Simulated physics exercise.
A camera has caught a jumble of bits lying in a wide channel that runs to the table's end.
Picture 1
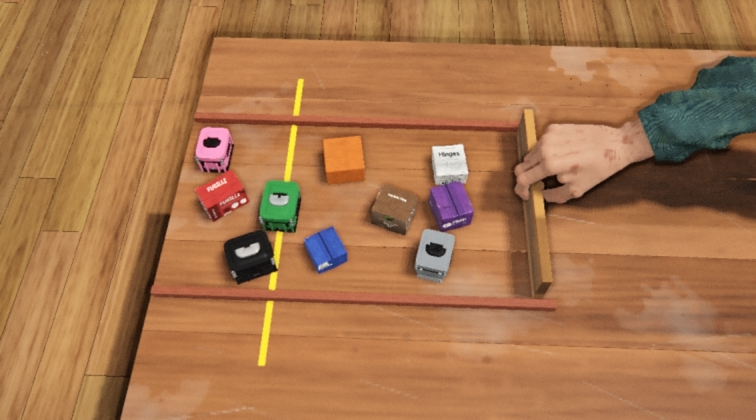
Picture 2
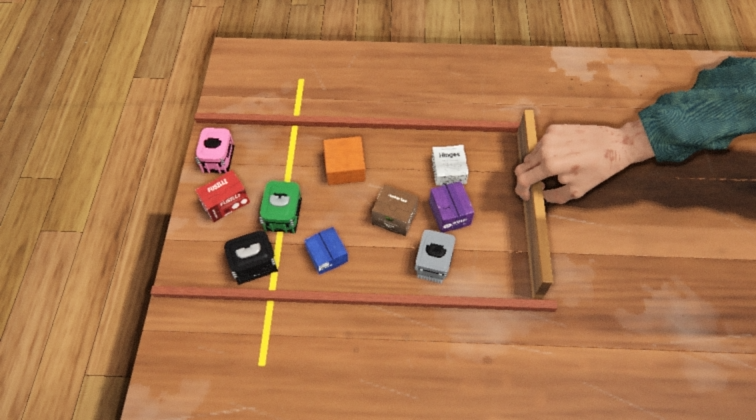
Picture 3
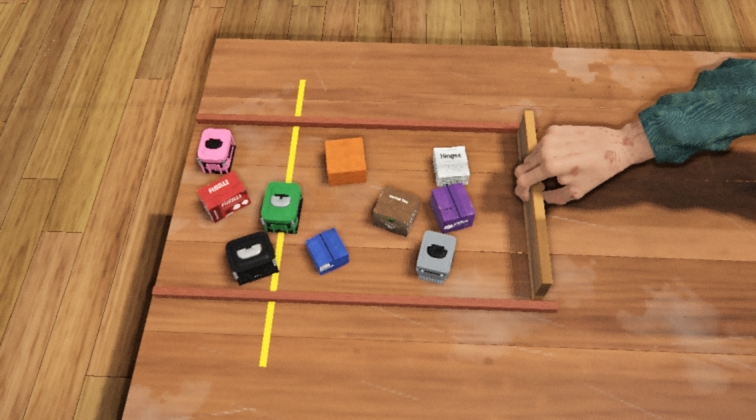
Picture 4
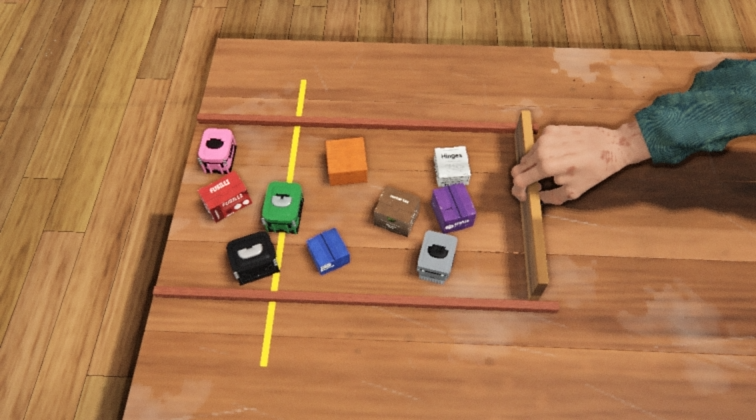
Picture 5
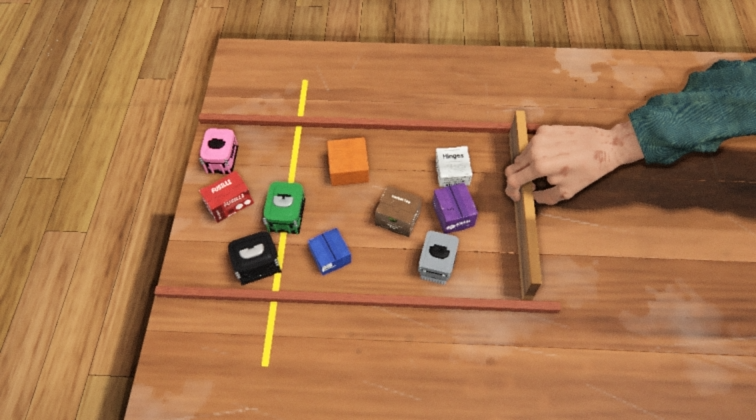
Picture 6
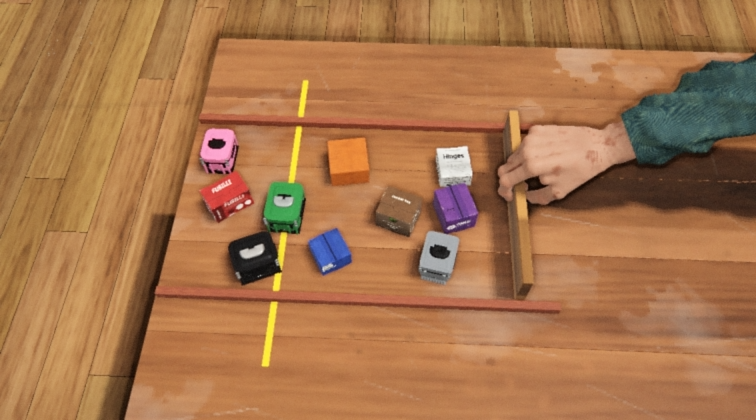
In this clip, a hand at the right slides an upright wooden board slightly left along a channel on a wooden table, while the scattered small coloured boxes and cases, some near a yellow tape line, show little or no movement.
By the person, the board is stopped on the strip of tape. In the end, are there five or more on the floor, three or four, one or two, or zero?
There are one or two on the floor.
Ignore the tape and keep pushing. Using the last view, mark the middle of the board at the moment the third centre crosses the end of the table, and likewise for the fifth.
First at (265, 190), next at (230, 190).
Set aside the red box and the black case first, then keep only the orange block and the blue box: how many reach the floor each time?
You'd count 0 the first time and 1 the second time.
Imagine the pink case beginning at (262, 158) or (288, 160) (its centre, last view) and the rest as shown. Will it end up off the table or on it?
Order of tries: On, on.
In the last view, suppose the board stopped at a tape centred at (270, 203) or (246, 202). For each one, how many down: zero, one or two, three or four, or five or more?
Counts by place: 1 or 2, then 3 or 4.
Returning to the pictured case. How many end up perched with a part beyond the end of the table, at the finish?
Count: 0.
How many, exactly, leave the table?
The total is 1.
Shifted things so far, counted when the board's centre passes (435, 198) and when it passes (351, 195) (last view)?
First 4 and then 8.
A little later, none off yet; pink case at rest near (220, 151); red box at rest near (227, 197); black case at rest near (255, 257).
Next, none off yet; pink case at rest near (220, 151); red box shifted about its own width near (199, 197); black case shifted a little near (234, 259).
When it is over, the number that fall off is one or two; down, red box.
